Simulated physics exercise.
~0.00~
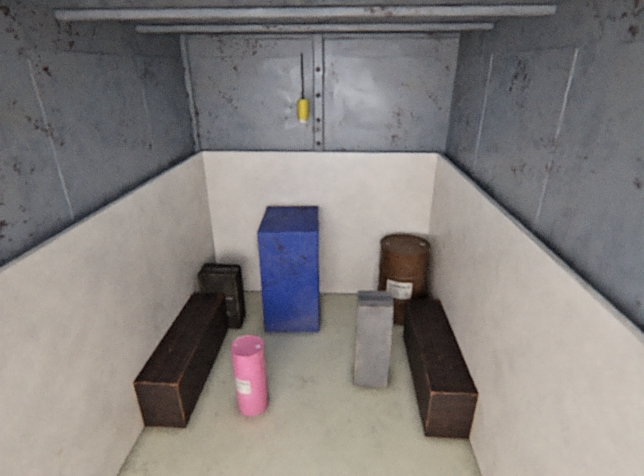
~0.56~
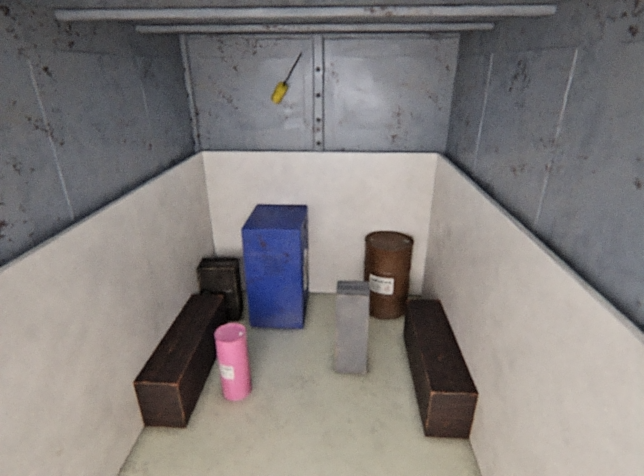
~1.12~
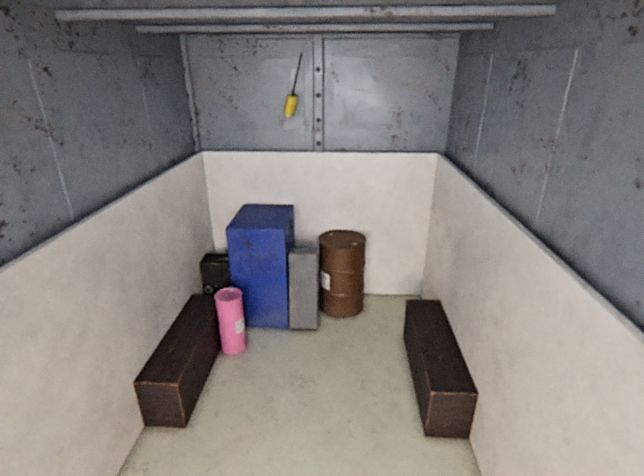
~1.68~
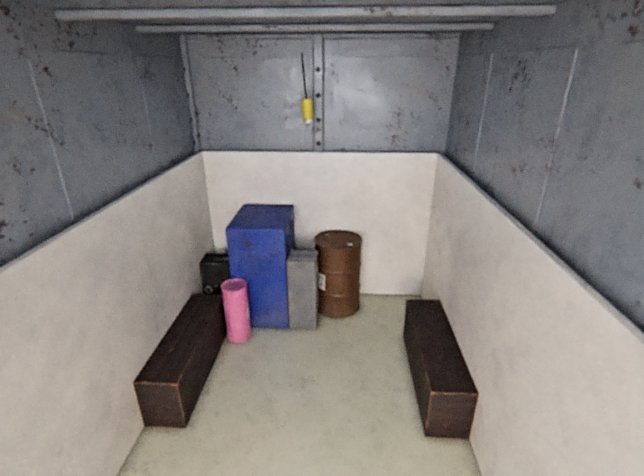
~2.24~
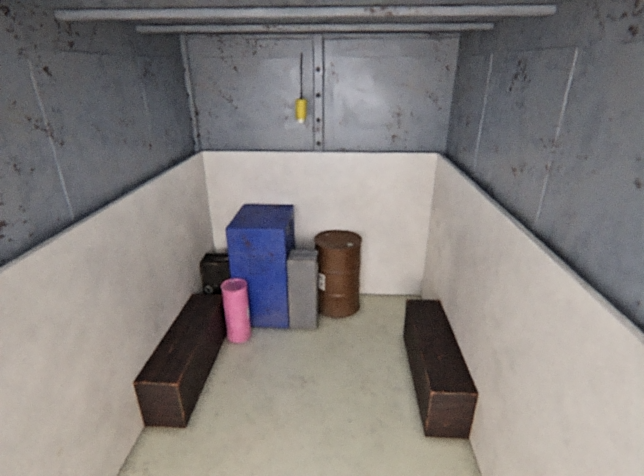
A tall blue box stands near the far wall of a van's load bay, seen from the rear facing forwards, with a small black box to its left and a brown drum to its right. A pink canister and a slim grey box stand nearer, between two long dark wheel boxes, while a yellow lamp hangs ahead. The lamp swings left, and the loose items begin sliding left and forwards. The drum and grey box slide farther, the grey box ending against the blue one. The canister shifts slightly farther forward, then everything rests upright, bunched towards the left.
